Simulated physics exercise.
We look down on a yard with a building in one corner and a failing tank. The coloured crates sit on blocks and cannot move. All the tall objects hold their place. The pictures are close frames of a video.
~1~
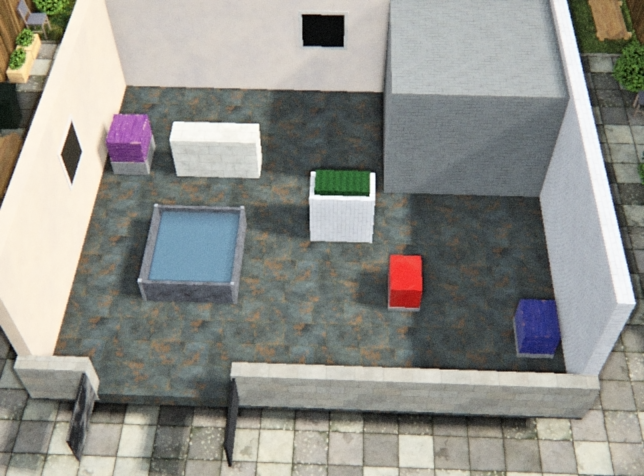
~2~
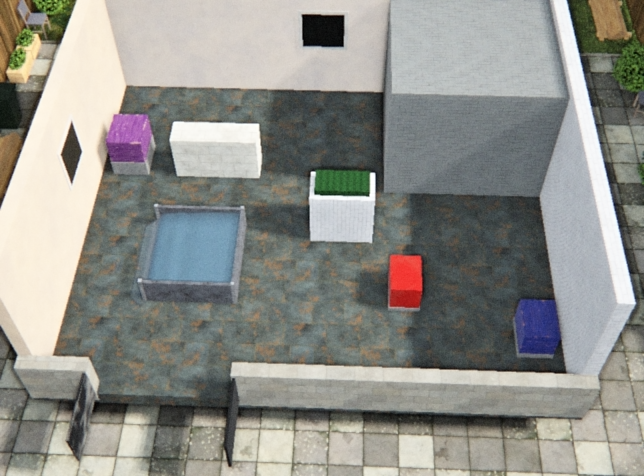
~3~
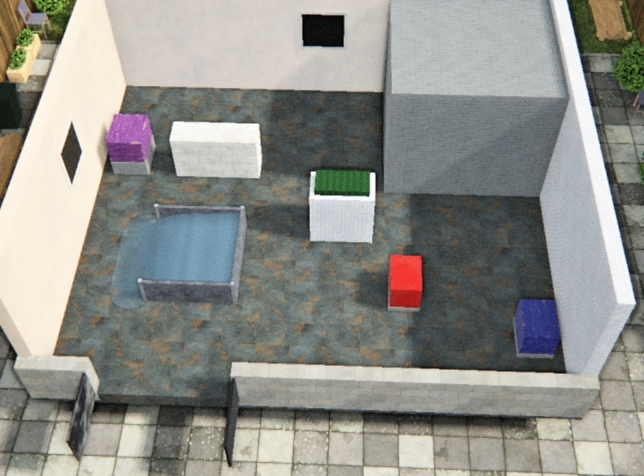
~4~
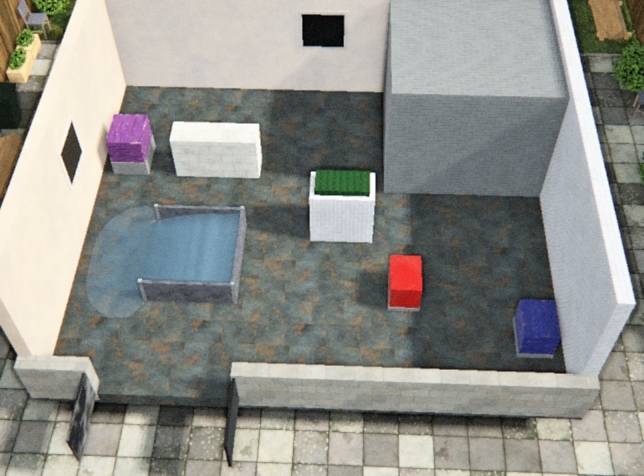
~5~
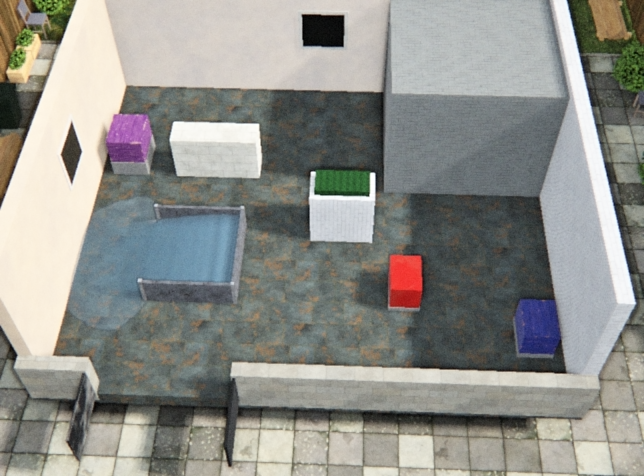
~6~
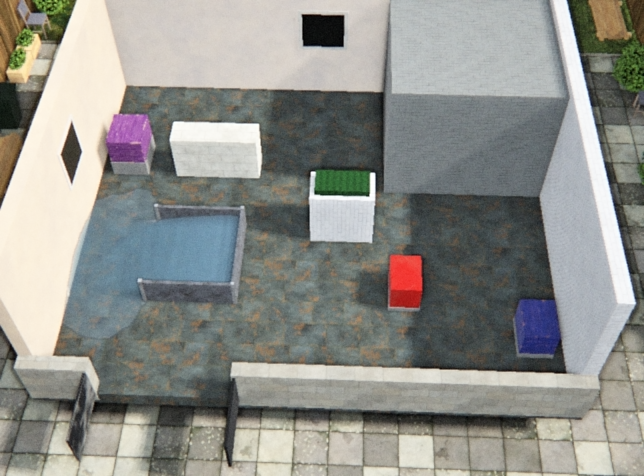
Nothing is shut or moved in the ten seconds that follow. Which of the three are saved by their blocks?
In the end: The red crate escapes dry; the blue crate escapes dry; the purple crate escapes dry.
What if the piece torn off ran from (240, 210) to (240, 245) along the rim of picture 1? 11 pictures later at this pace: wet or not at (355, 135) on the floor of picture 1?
Verdict: Flooded.
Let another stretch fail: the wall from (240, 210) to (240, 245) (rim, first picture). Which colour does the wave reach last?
The one in purple.
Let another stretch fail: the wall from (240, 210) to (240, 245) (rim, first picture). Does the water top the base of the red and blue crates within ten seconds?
In short: Red crate is wetted; blue crate stays dry.
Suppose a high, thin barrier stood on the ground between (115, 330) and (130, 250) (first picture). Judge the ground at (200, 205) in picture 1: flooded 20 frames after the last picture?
There: Wet.
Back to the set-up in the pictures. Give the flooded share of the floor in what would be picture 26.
I make it 30 per cent.
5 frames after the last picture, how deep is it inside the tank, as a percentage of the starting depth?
I make it 46 per cent.
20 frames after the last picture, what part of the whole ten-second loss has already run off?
About 20 per cent.
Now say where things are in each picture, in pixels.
The tank at (194, 246) is whole and still, in the first frame.
The front is at a hidden place, out from the gap at (154, 256), in the second frame.
Water pours out at (154, 257) and has run to (144, 218), in the third frame.
Water pours out at (154, 257) and has run to (111, 222), in the fourth frame.
The front is at (68, 303), out from the gap at (154, 257), in the fifth frame.
Water pours out at (154, 257) and has run to (63, 320), in the sixth frame.
A moment on, water covers 10 % of the floor; the red crate not reached, the blue crate not reached, the purple crate water round its plinth.
Next, water covers 15 % of the floor; the red crate not reached, the blue crate not reached, the purple crate water round its plinth.
Then, water covers 30 % of the floor; the red crate not reached, the blue crate not reached, the purple crate water round its plinth.
Later, water covers 55 % of the floor; the red crate not reached, the blue crate not reached, the purple crate water round its plinth.
In the end, water covers 60 % of the floor; the red crate stayed above the water, the blue crate stayed above the water, the purple crate stayed above the water.
